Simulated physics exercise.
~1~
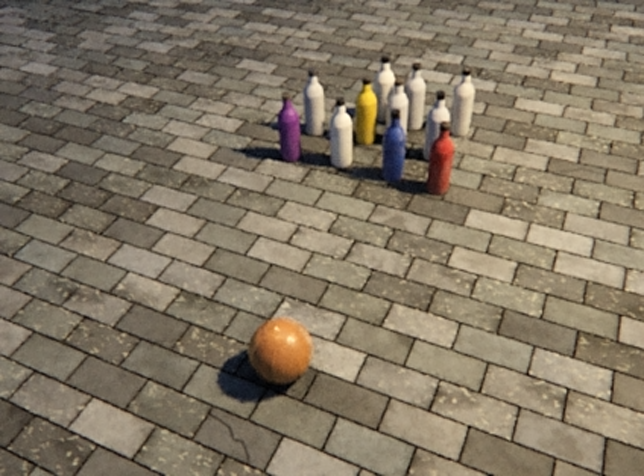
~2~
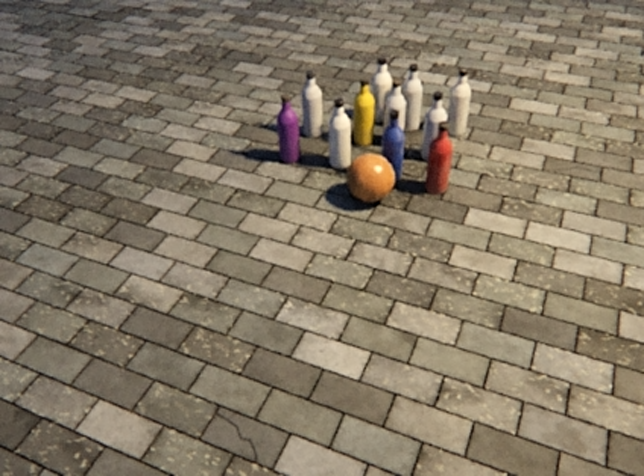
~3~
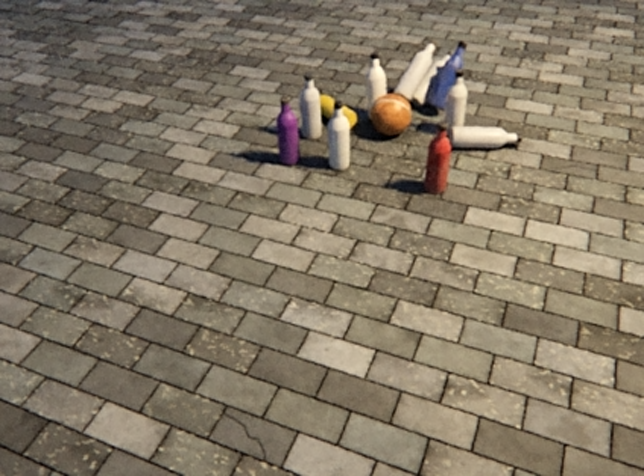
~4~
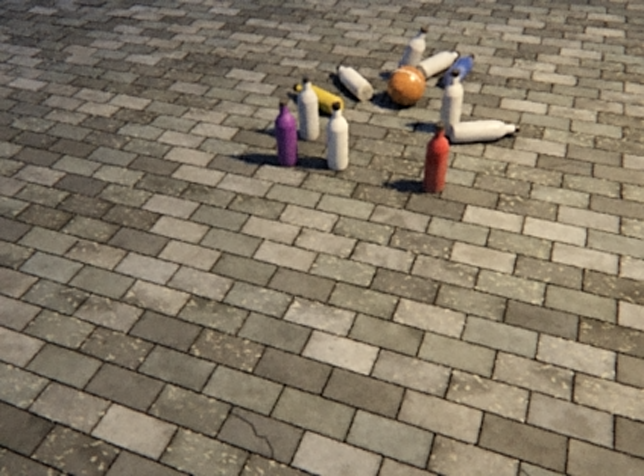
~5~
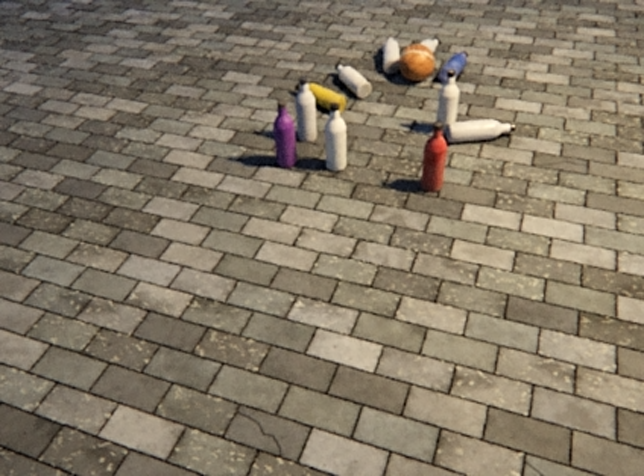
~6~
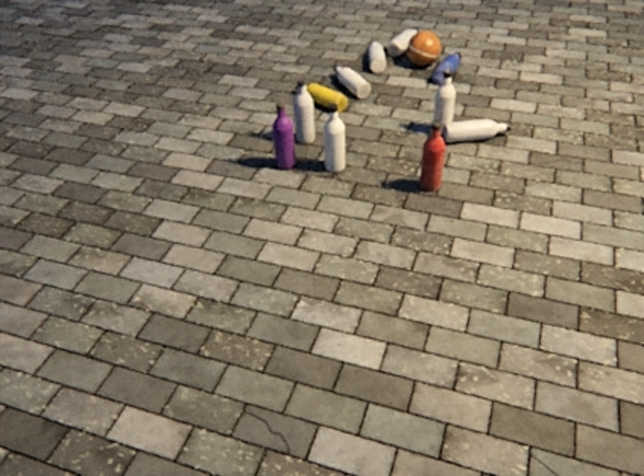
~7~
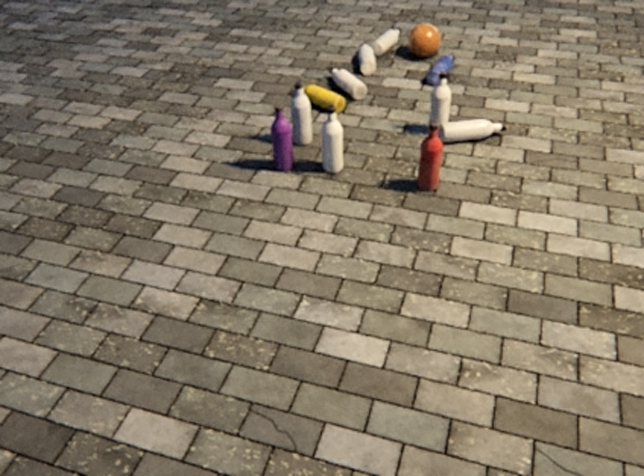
An orange ball rolled up the paving into a group of capped bottles, knocking down the blue one, the yellow one and several white ones, then rolled on beyond them while the red, the purple and a few white bottles stayed standing.
